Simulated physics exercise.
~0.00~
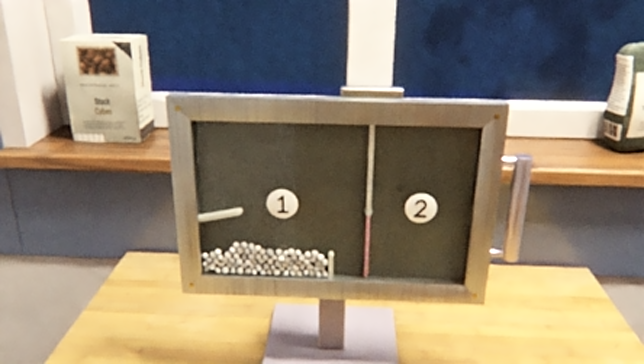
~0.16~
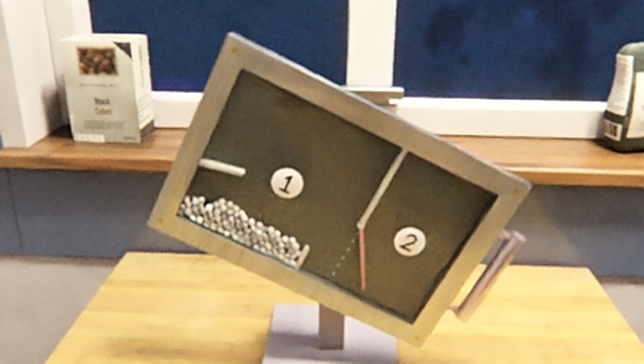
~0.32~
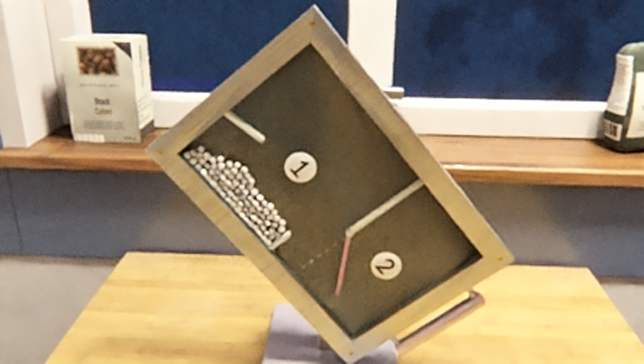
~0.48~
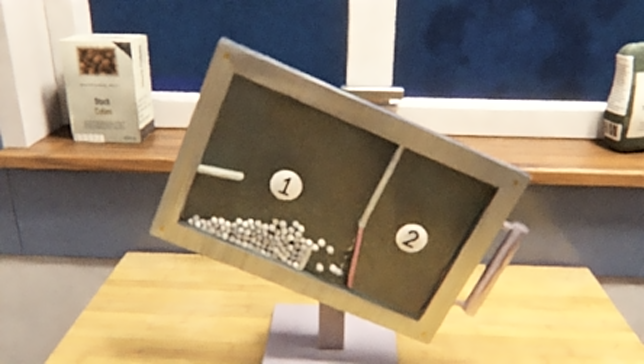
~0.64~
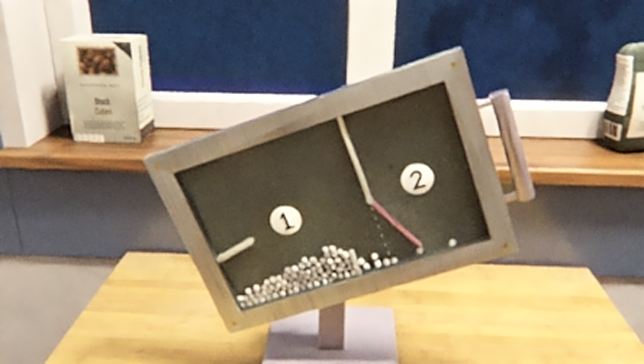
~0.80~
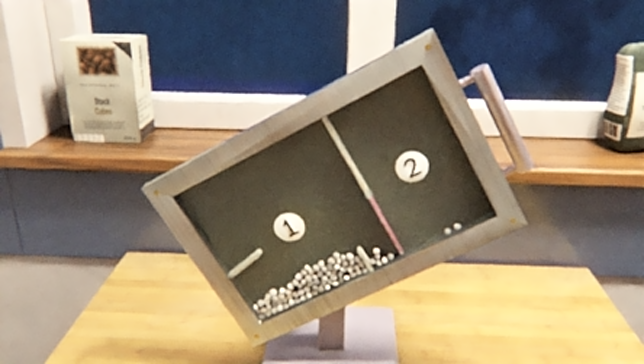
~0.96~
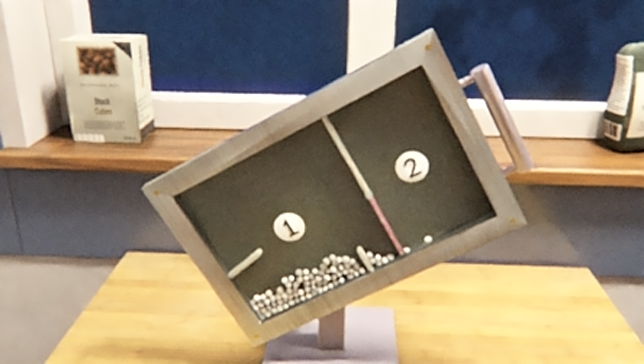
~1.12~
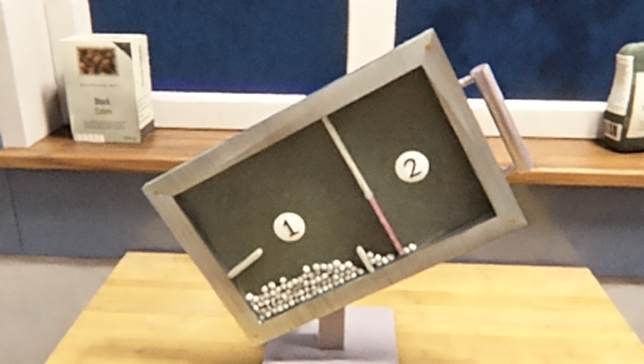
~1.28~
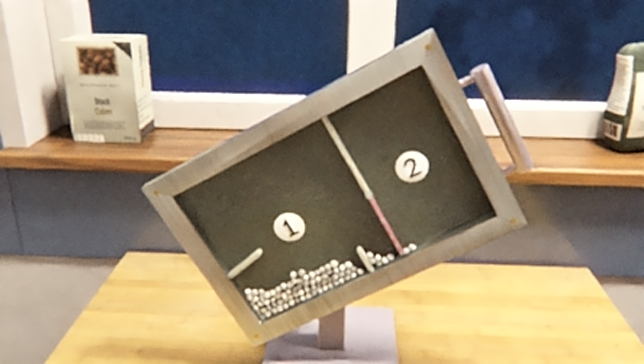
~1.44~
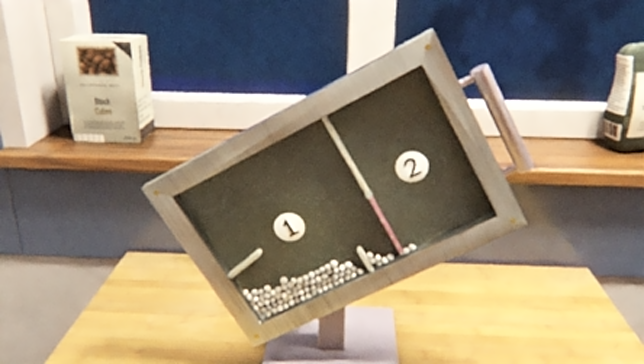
A grey-framed, see-through case with a dark interior and two numbered sides stands on a pale wooden table before a blue backdrop, seen from the front. Small white beads lie at the lower left, beside a partition with a pink flap. The case tips clockwise, and the beads bunch up at the left as the flap hangs open. It swings back past level to an anticlockwise slant, and a few beads slip toward the right side while the flap closes. The beads then settle, nearly all heaped at the lower left, with a few near the flap, and the tilted case stays still.
